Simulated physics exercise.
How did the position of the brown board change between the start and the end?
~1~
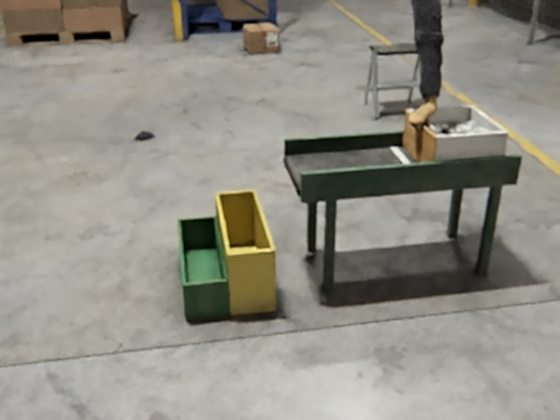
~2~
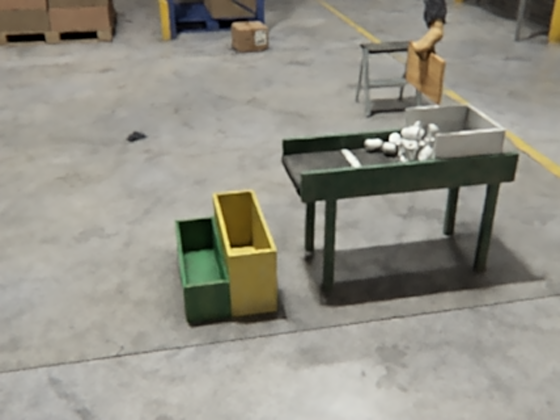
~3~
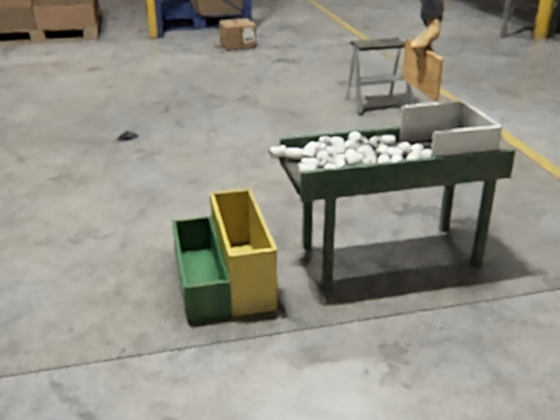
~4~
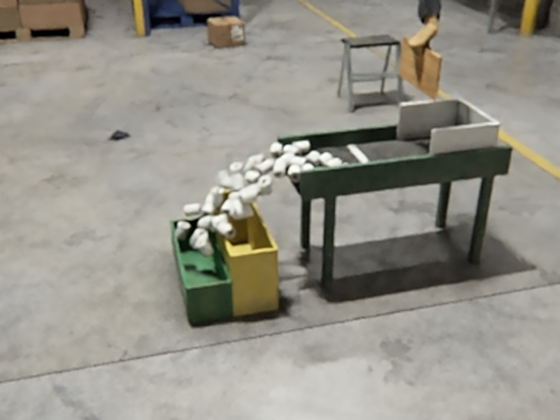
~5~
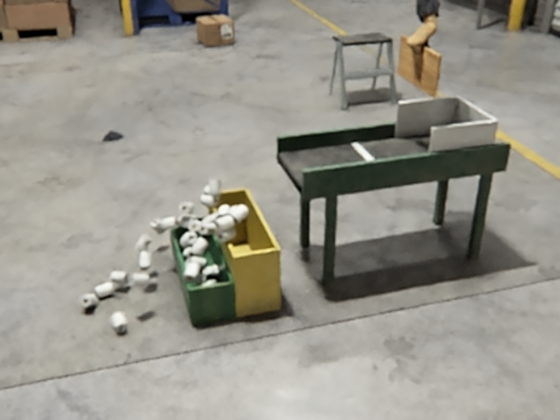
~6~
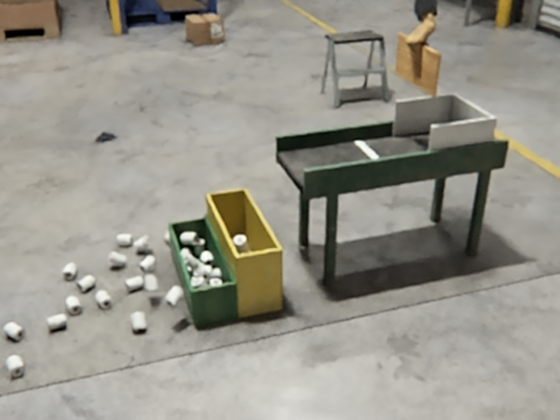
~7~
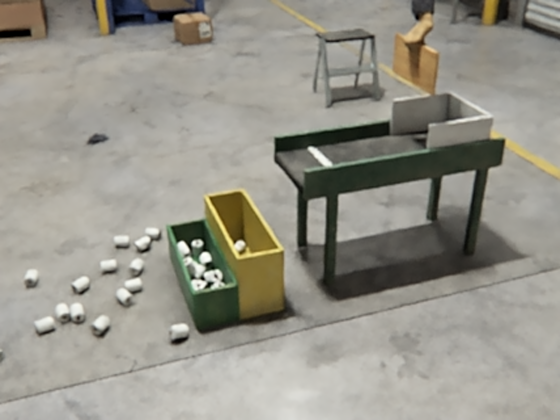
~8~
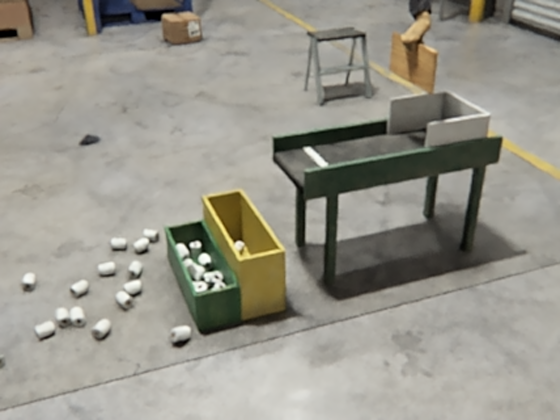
At the start the board stood upright against the left side of the white pen, closing it off. By the end it was held up in the air above the pen, still upright.
